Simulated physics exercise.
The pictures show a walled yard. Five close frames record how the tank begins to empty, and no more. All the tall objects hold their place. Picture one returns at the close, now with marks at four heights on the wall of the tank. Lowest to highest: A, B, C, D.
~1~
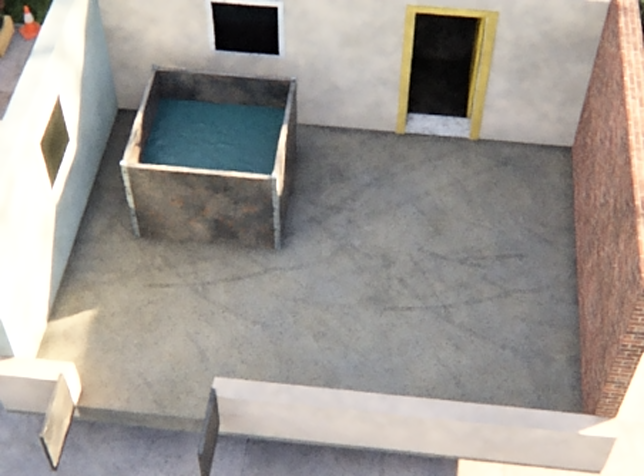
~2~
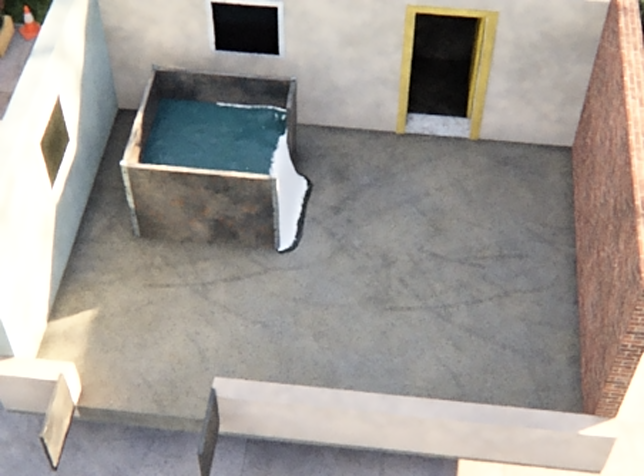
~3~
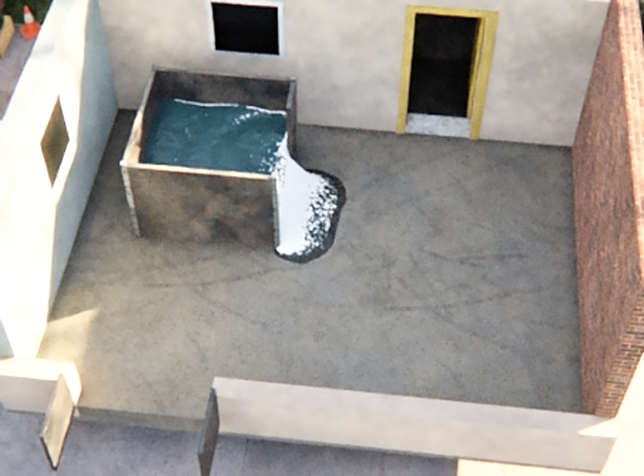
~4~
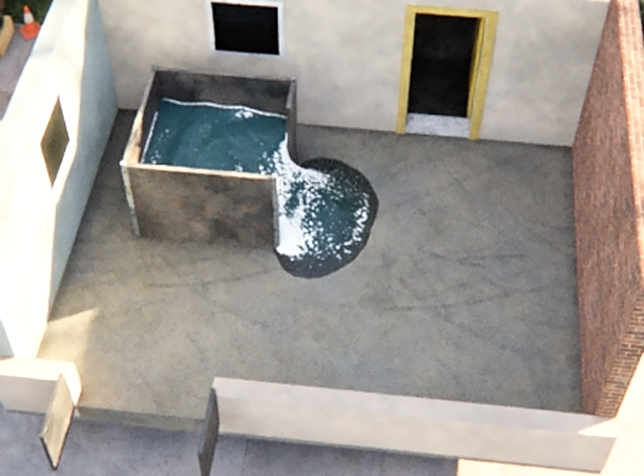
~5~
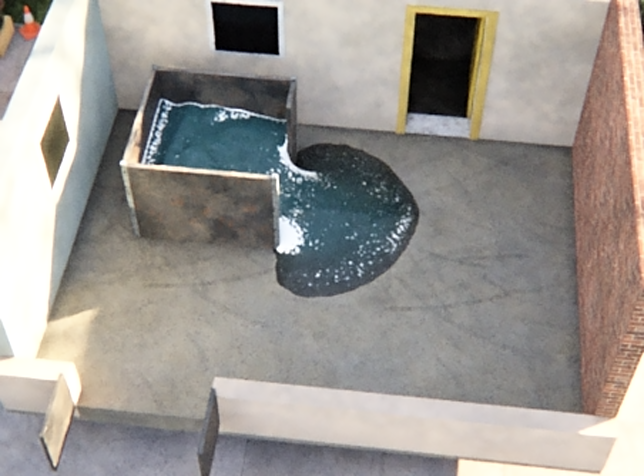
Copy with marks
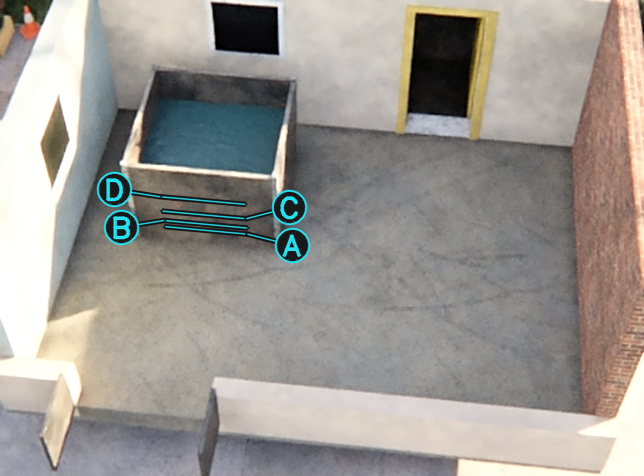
In a walled yard with a yellow doorway, water sat still in a square tank, then poured out through its right side with white foam and spread across the ground in a widening dark pool.
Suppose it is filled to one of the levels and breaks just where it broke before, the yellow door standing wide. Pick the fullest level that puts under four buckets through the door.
Choose D.
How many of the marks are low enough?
All of the four.
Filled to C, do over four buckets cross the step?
No, that is safe.
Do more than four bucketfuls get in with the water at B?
No.
In cyan, A at (206, 230); B at (205, 224); C at (204, 214); D at (202, 200); from the bottom up A, B, C, D.
Choosing A, nothing gets over.
Choosing B, nothing gets over.
Choosing C, nothing gets over.
Choosing D, a bucket or two gets in.
